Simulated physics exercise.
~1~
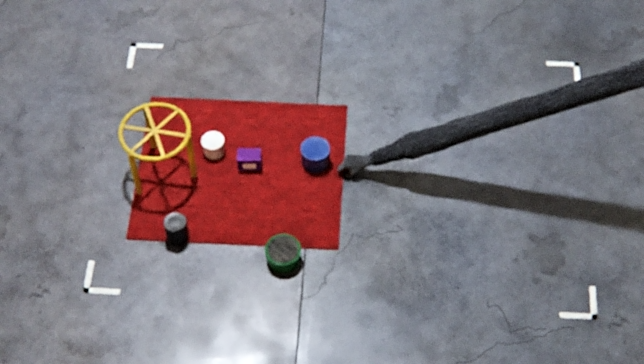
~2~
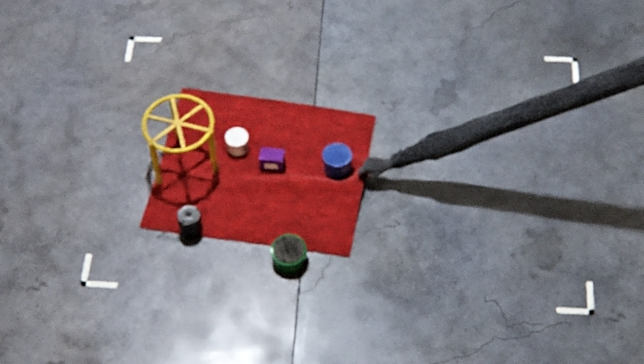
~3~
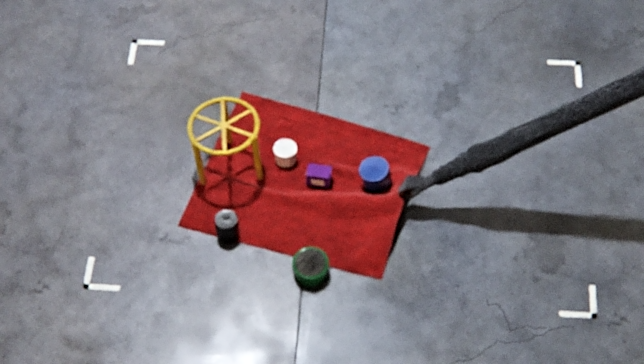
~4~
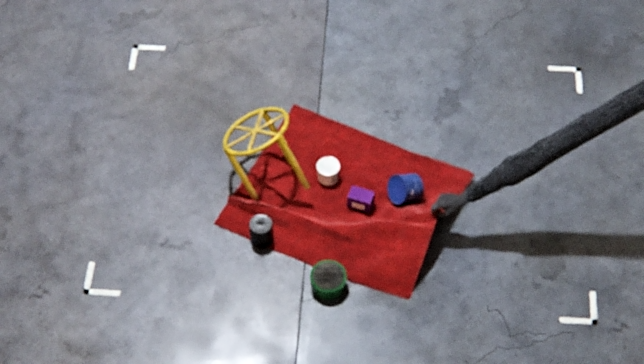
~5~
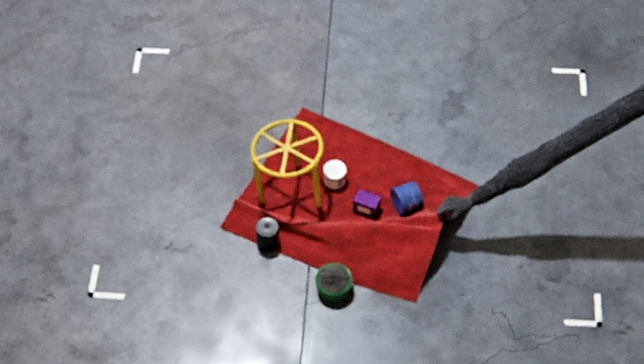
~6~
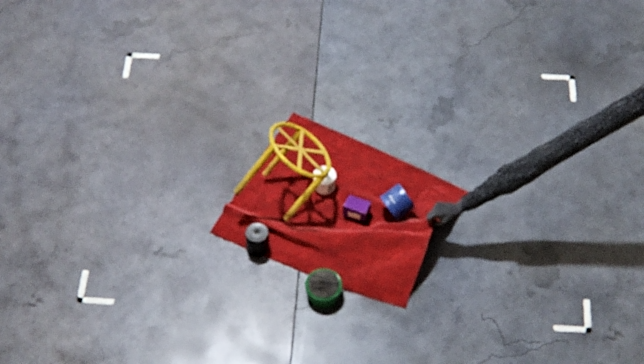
Red mat being dragged rightward across a concrete floor by a dark pole, carrying small containers while a yellow stool rocks and tilts.
